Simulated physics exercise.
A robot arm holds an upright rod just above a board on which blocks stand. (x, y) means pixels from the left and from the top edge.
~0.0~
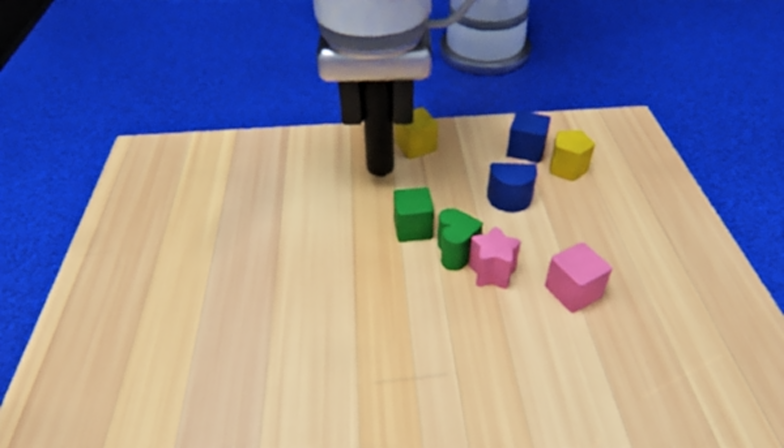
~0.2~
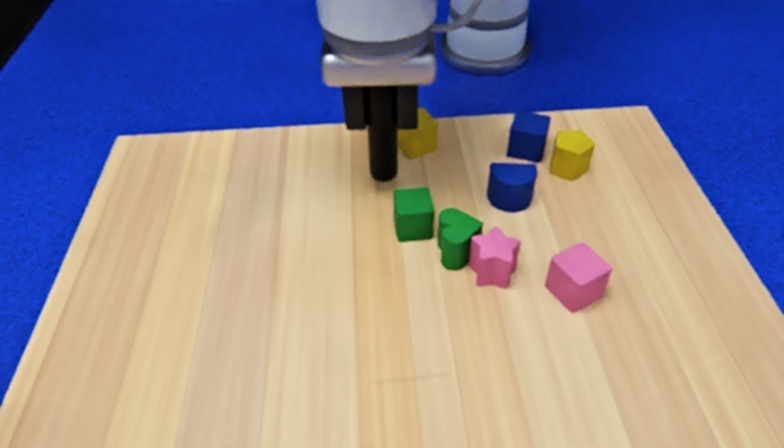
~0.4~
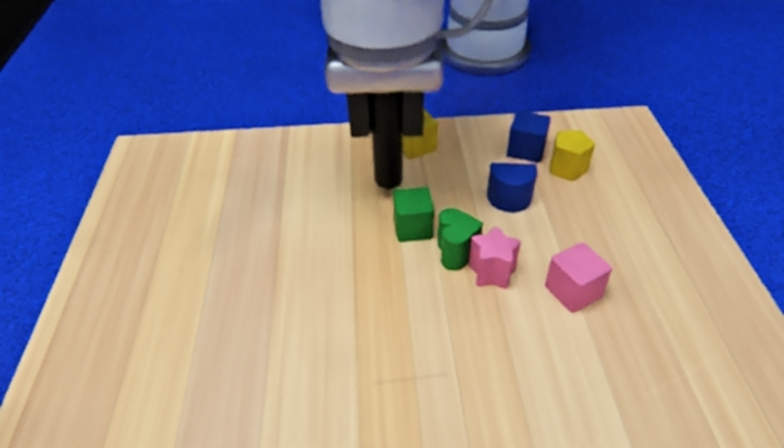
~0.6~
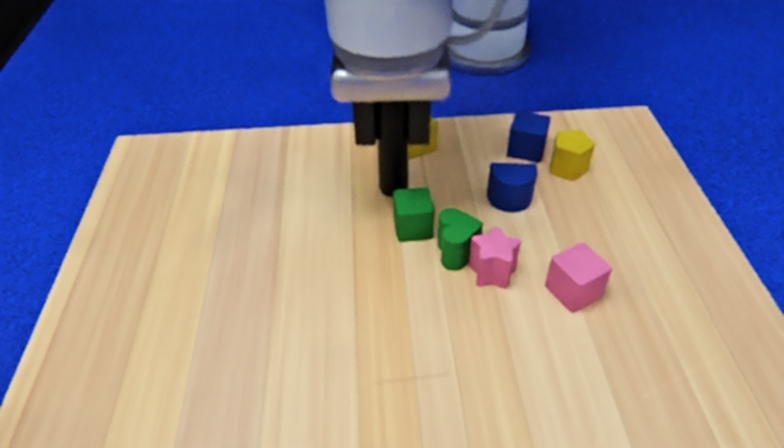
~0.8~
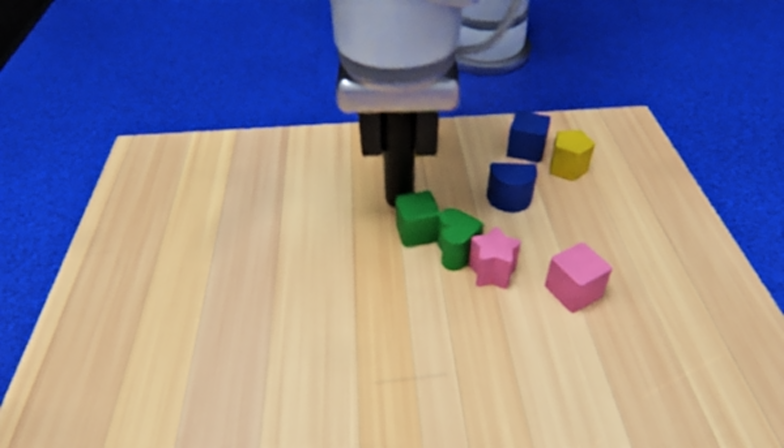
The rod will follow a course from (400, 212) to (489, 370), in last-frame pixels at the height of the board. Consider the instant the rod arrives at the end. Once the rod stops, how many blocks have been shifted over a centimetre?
Displaced: Three or more.
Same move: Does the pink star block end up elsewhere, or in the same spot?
It will be nudged away from its spot.
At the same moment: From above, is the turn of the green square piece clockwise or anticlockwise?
Viewed from above: Anti-clockwise.
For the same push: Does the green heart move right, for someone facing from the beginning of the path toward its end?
That would be a no.
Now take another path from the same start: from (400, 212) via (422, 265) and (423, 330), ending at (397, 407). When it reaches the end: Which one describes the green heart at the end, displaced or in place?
By the end it has moved.
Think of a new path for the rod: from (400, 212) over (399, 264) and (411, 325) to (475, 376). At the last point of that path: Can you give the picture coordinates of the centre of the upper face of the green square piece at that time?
I'd guess (435, 228).
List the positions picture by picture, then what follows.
The first frame shows tip of the rod (380, 169), middles of tops, green square piece (413, 200), green heart (458, 224), pink star block (496, 244).
The second frame shows rod (384, 174), nothing pushed.
The third frame shows rod (389, 181), nothing pushed.
The fourth frame shows rod (394, 190), nothing pushed.
The fifth frame shows rod (400, 200), green square piece (418, 205), green heart (459, 224), pink star block (496, 244).
The first path, step by step. One third of the way, rod (424, 245); green square piece (462, 238), turned 80° anticlockwise; green heart (500, 235); pink star block (525, 262).
Two thirds of the way, rod (454, 298); green square piece (476, 248), turned 100° anticlockwise; green heart (510, 235), turned 15° anticlockwise; pink star block (531, 265).
At the end, rod (491, 359); green square piece (476, 248), turned 100° anticlockwise; green heart (510, 235), turned 15° anticlockwise; pink star block (531, 265).
